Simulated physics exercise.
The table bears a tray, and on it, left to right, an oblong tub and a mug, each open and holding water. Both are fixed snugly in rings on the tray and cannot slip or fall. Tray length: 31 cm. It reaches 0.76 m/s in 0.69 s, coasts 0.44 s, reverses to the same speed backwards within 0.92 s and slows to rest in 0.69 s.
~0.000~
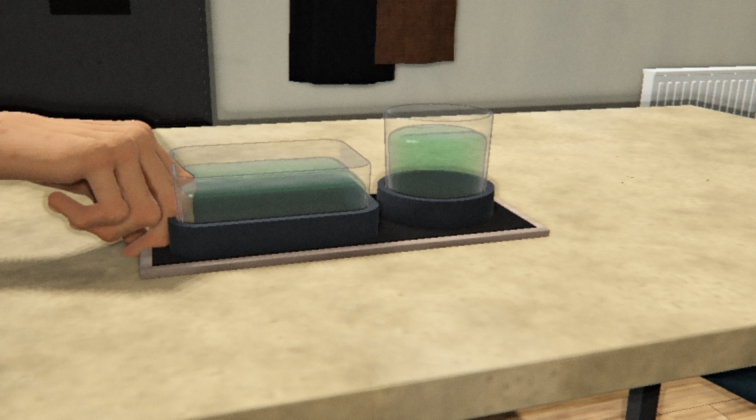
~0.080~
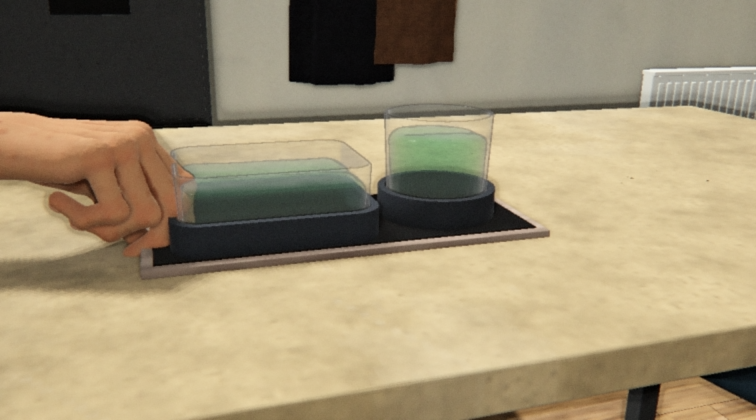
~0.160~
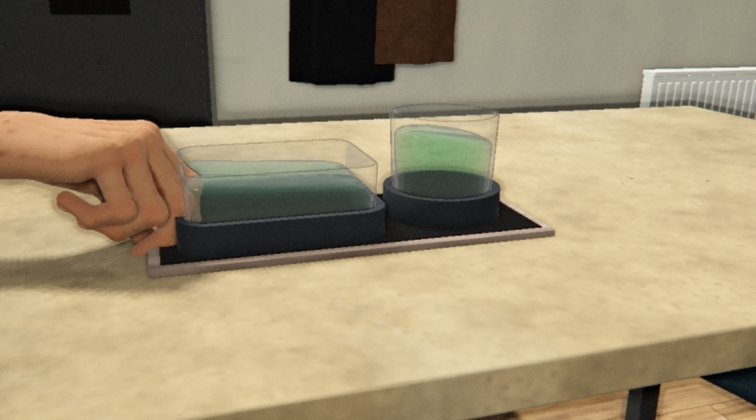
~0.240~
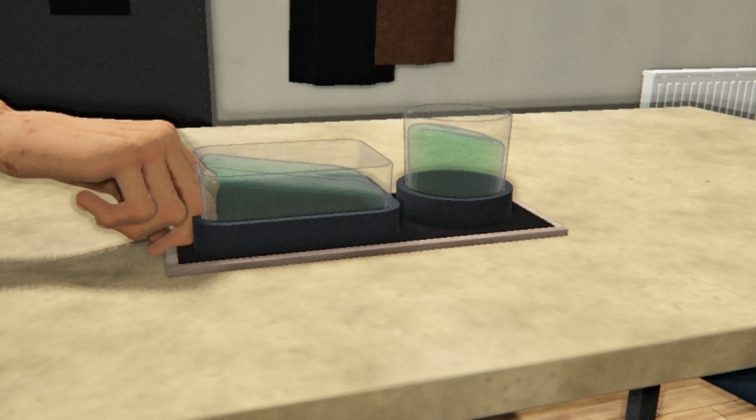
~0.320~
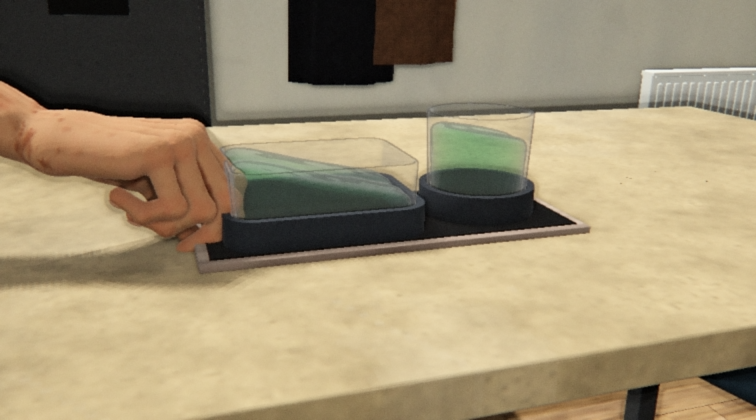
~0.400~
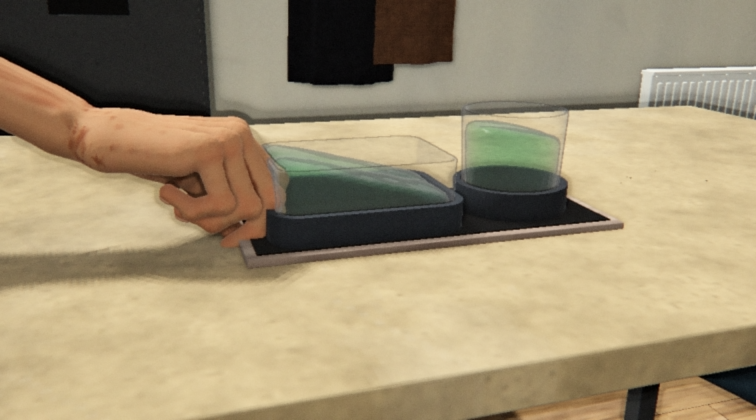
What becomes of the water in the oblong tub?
The water partly spills out.
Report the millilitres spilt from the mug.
Roughly 0 ml.
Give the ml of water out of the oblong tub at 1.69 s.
By that moment, some 10 ml has gone.
After 1.05 s the tray moves at 0.76 m/s; losses from the left are 0, 0 ml.
After 1.69 s the tray moves at 0.26 m/s; losses from the left are 12, 0 ml.
After 2.34 s the tray moves at 0.47 m/s; losses from the left are 14, 0 ml.
After 2.99 s the tray moves at 0.00 m/s; losses from the left are 14, 0 ml.
In the end losses from the left are 14, 0 ml.
